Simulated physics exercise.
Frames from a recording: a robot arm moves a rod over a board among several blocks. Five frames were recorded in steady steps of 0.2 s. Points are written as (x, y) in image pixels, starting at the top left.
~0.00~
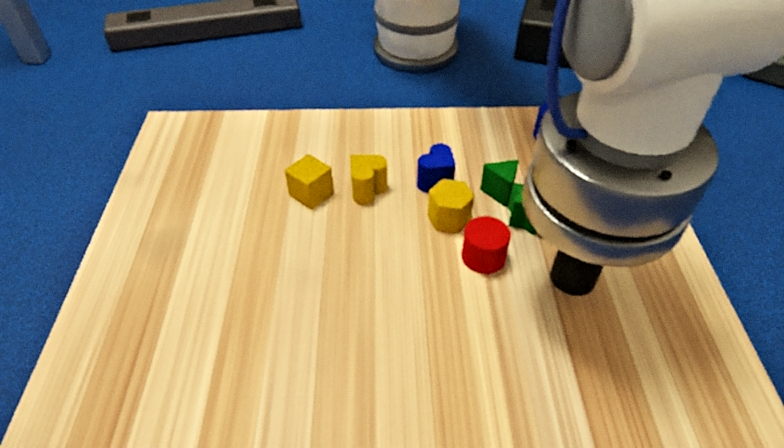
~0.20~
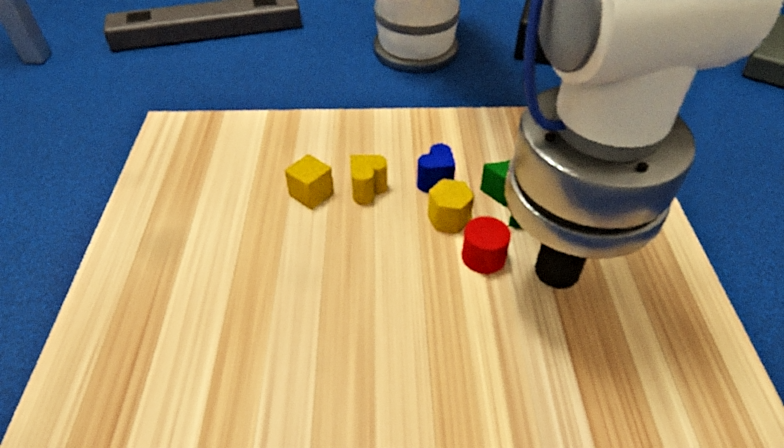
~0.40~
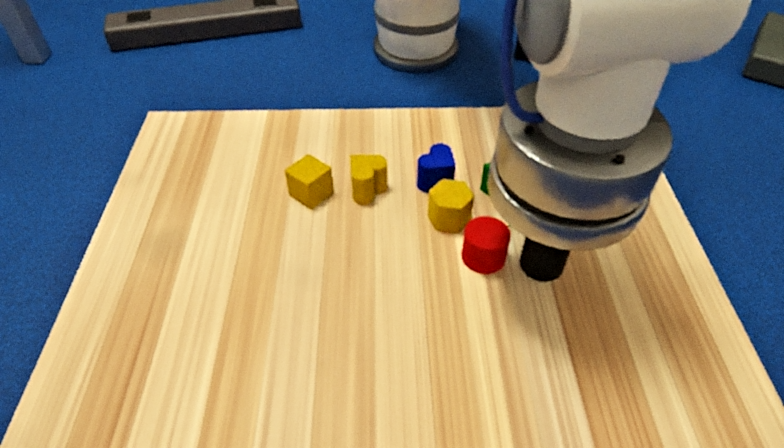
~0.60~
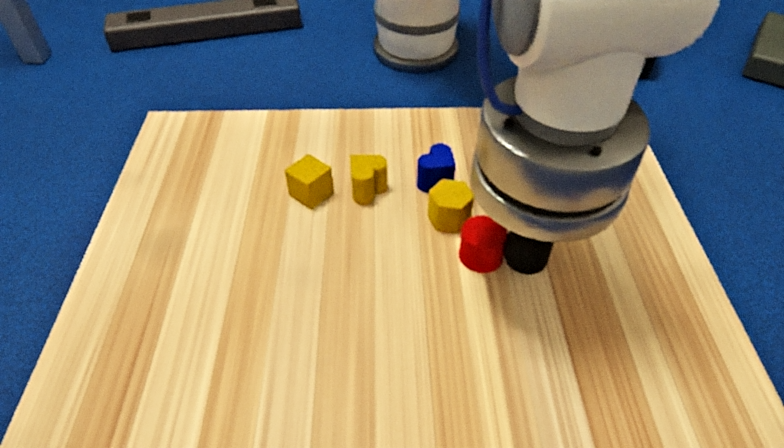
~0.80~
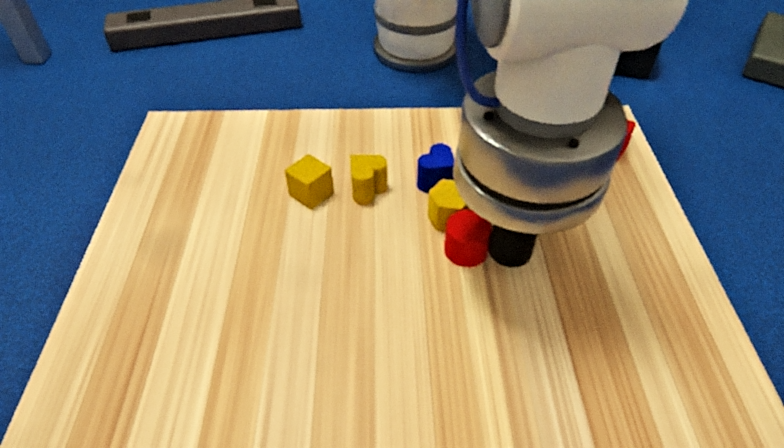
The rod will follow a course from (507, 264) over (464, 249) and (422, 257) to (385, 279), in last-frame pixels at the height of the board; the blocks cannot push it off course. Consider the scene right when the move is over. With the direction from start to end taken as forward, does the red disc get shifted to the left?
No.
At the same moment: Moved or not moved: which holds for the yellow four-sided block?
Its place stays the same.
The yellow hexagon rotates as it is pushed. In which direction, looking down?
Viewed from above, clockwise.
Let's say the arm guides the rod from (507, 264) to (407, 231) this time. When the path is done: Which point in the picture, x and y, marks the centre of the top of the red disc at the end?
It sits at (364, 203).
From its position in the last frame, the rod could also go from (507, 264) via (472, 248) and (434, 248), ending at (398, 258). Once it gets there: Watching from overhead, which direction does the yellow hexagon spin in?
Overhead view: Clockwise.
The first path, step by step. One third of the way, rod (465, 237); yellow hexagon (444, 186), turned 35° clockwise; red disc (424, 216).
Two thirds of the way, rod (421, 245); yellow hexagon (444, 186), turned 35° clockwise; red disc (386, 213).
At the end, rod (385, 267); yellow four-sided block in place; yellow hexagon (444, 186), turned 35° clockwise; red disc (383, 213); green star-shaped block in place.
